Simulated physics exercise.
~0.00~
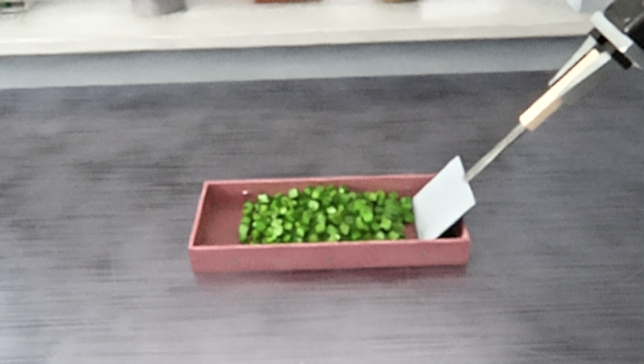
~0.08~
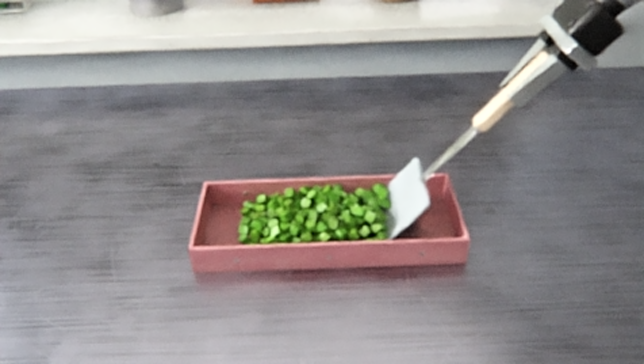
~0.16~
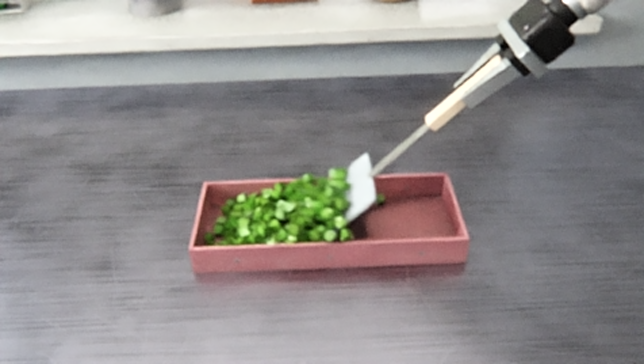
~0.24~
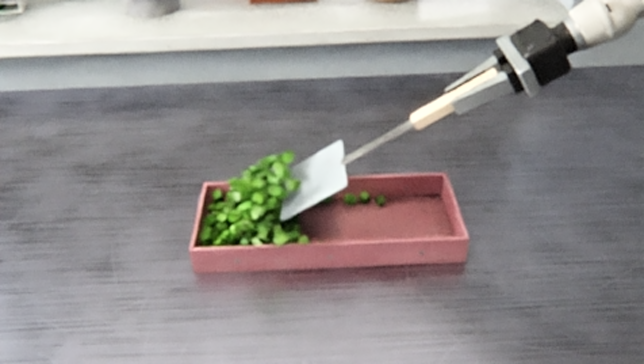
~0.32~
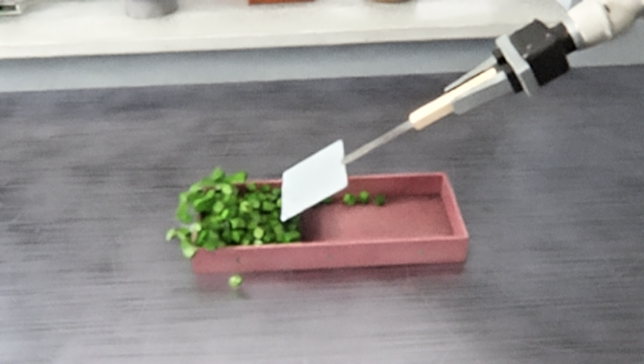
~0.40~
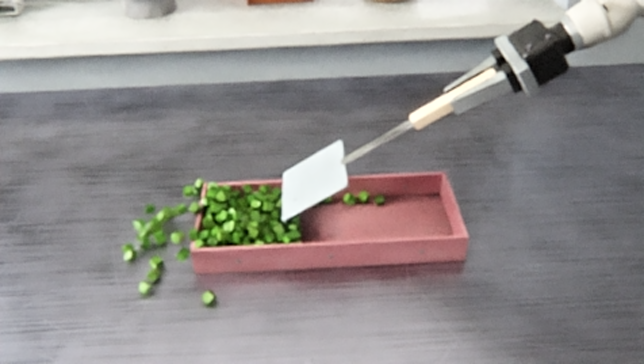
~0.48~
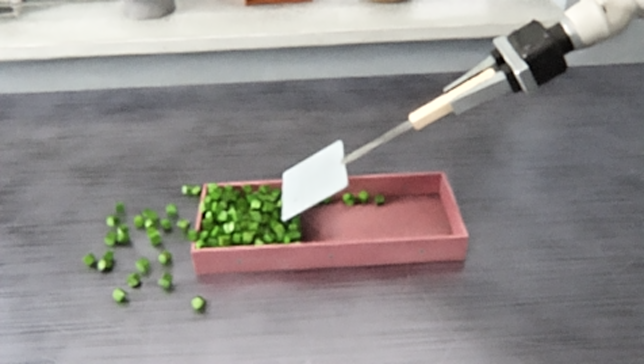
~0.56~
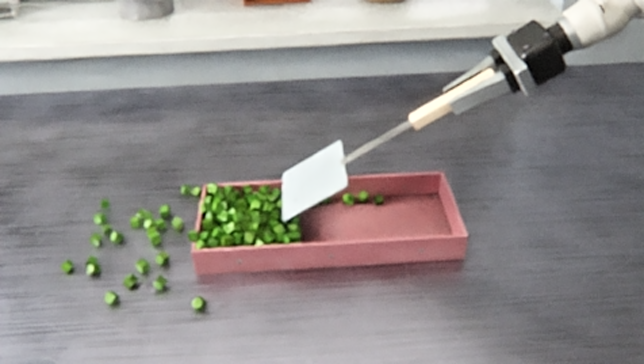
On a dark grey tabletop with a pale ledge behind it, seen from slightly above, a long reddish-pink trough holds a heap of small green vegetable pieces. A robot arm reaching in from the upper right holds a turner with a pale, flat blade at the trough's right end. The blade sweeps left, pushing the pieces into a steeper pile and leaving a few behind. It then tilts flatter, rises and stops, while the pile surges over the left end. Some pieces tumble out and scatter across the table on the left, while most stay heaped in the trough beside the still blade.
